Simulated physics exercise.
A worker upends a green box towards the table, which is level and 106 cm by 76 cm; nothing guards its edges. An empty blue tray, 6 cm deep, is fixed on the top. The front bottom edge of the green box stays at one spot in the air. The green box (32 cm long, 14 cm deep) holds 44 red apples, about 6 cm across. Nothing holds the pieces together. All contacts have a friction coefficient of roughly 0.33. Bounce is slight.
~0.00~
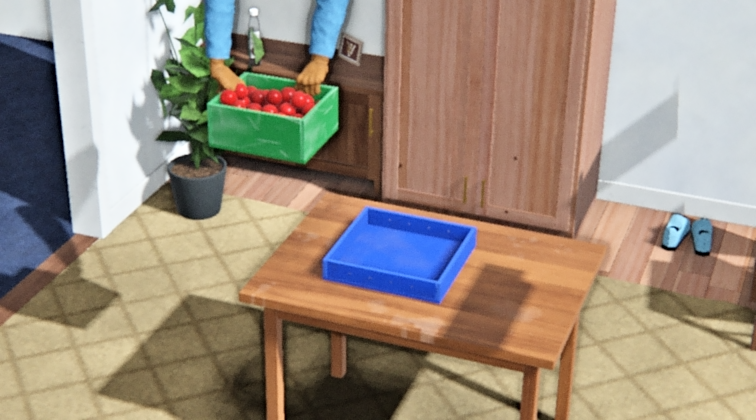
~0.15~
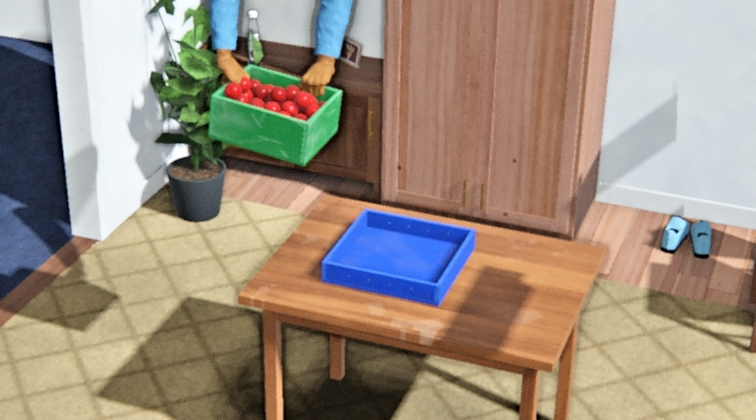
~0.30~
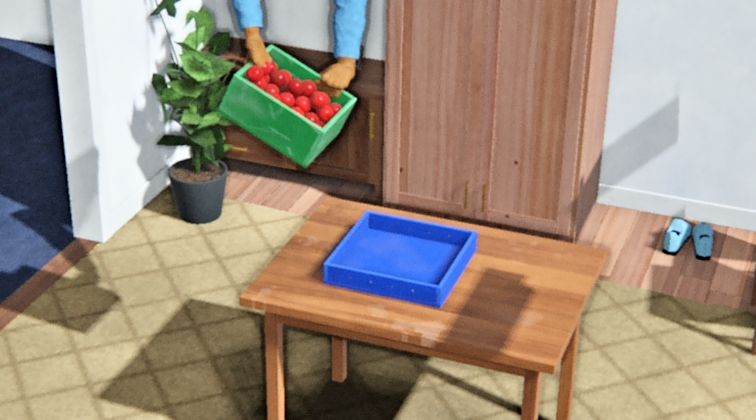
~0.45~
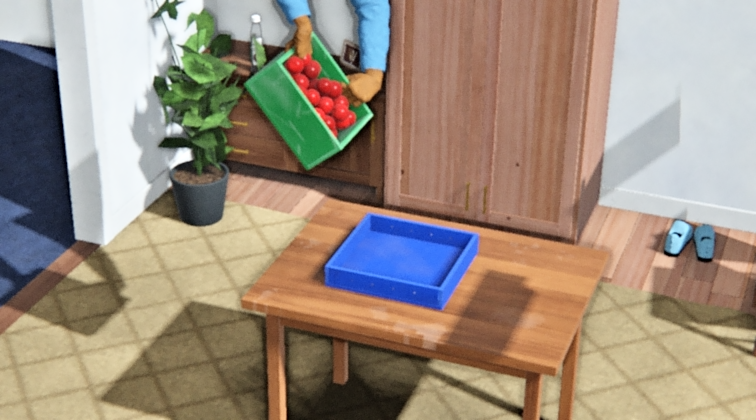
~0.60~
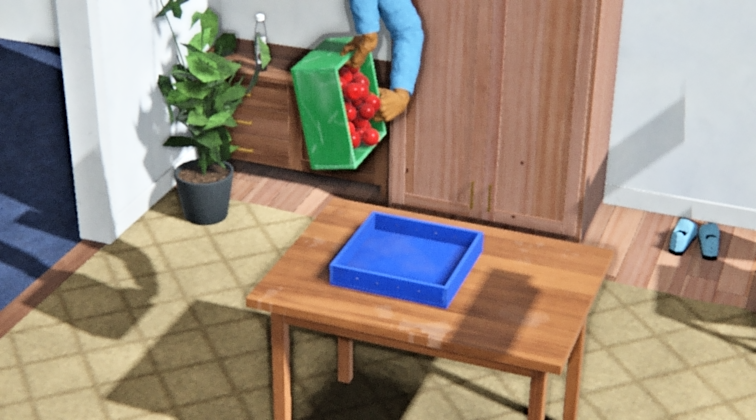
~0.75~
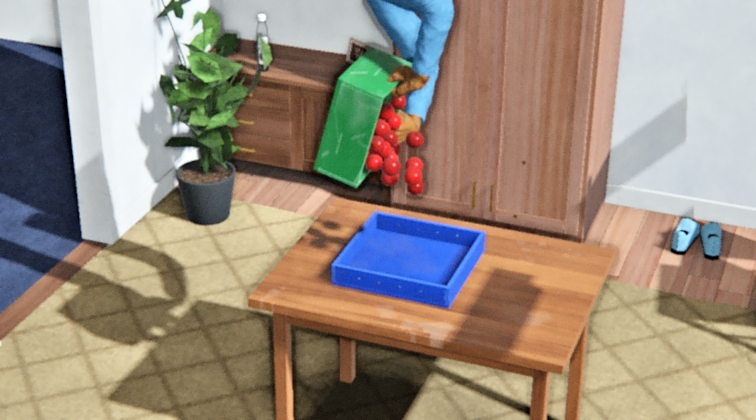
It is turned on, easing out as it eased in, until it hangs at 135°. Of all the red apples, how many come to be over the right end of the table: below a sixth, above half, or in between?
Ending over the right end of the table: Under a sixth of them.
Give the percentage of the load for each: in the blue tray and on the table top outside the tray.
About 90 and 0 per cent.
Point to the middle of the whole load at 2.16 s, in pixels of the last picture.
At about (426, 261).
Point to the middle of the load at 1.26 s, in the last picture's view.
Around (424, 260).
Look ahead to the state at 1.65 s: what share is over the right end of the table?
Some 0 per cent by then.
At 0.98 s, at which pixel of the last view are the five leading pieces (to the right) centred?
Near (460, 254).
After 0.98 s, tilt 132°; 5 still in the green box, 18 in the blue tray and 21 in the air.
After 1.26 s, tilt 135°; 39 in the blue tray and 5 on the table top outside the tray.
After 1.65 s, tilt 135°; 40 in the blue tray, 3 on the table top outside the tray and 1 over the table's other edges.
When it is over (at 2.16 s), 40 in the blue tray, 1 on the table top outside the tray, 1 over the right end of the table and 2 over the table's other edges. Asked share, 1 of 44, 2 per cent.
